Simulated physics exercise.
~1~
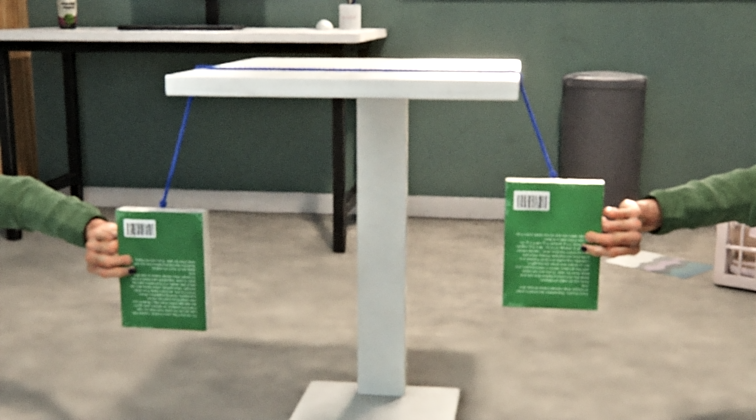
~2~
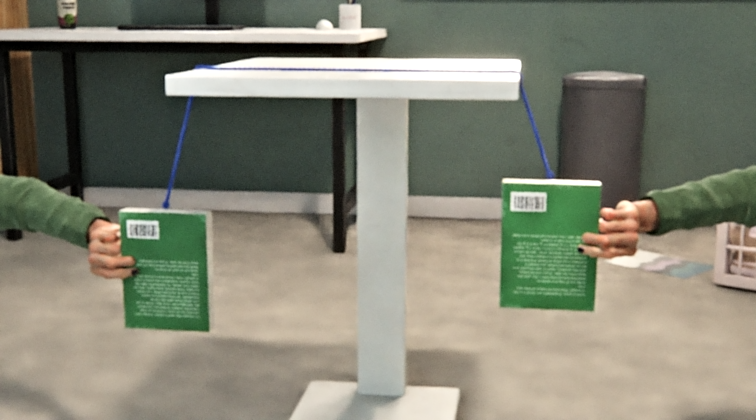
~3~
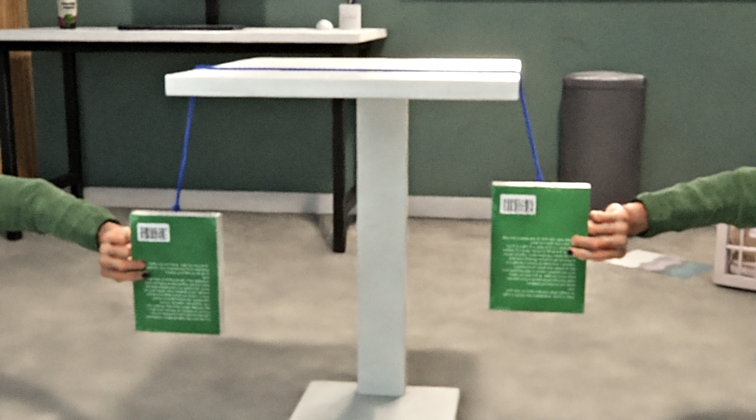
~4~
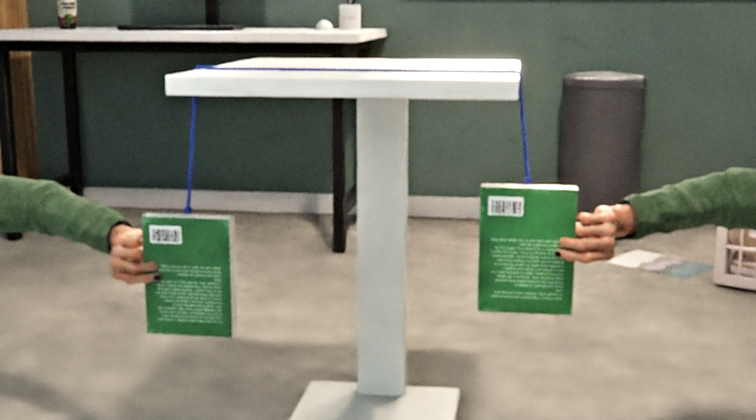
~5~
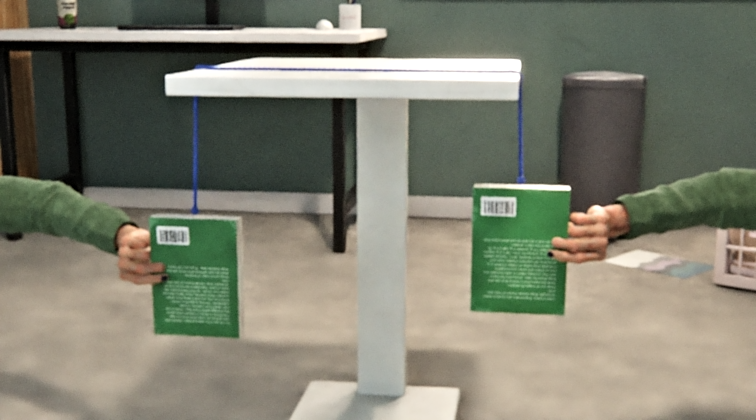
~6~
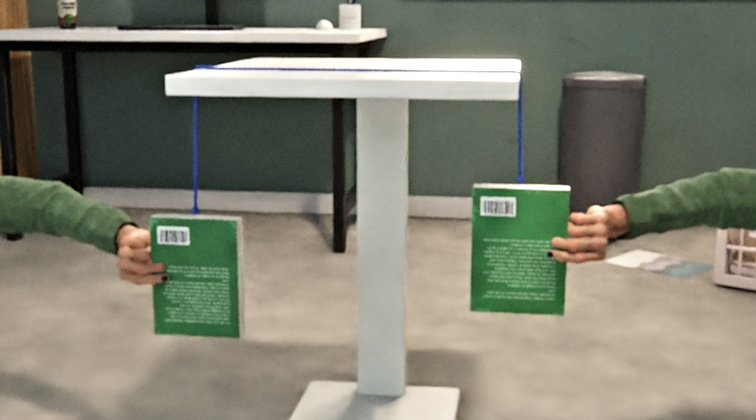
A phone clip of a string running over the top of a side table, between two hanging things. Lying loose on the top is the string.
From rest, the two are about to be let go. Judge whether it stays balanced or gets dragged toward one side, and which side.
It's going to be motionless after release.
Then, 0.60 s on from there, left book still level near (208, 276); right book still level near (511, 250).
Then, 1.22 s on from there, left book still level near (198, 276); right book still level near (518, 250).
In the end, left book still level near (207, 276); right book still level near (512, 250). The string keeps its balance.
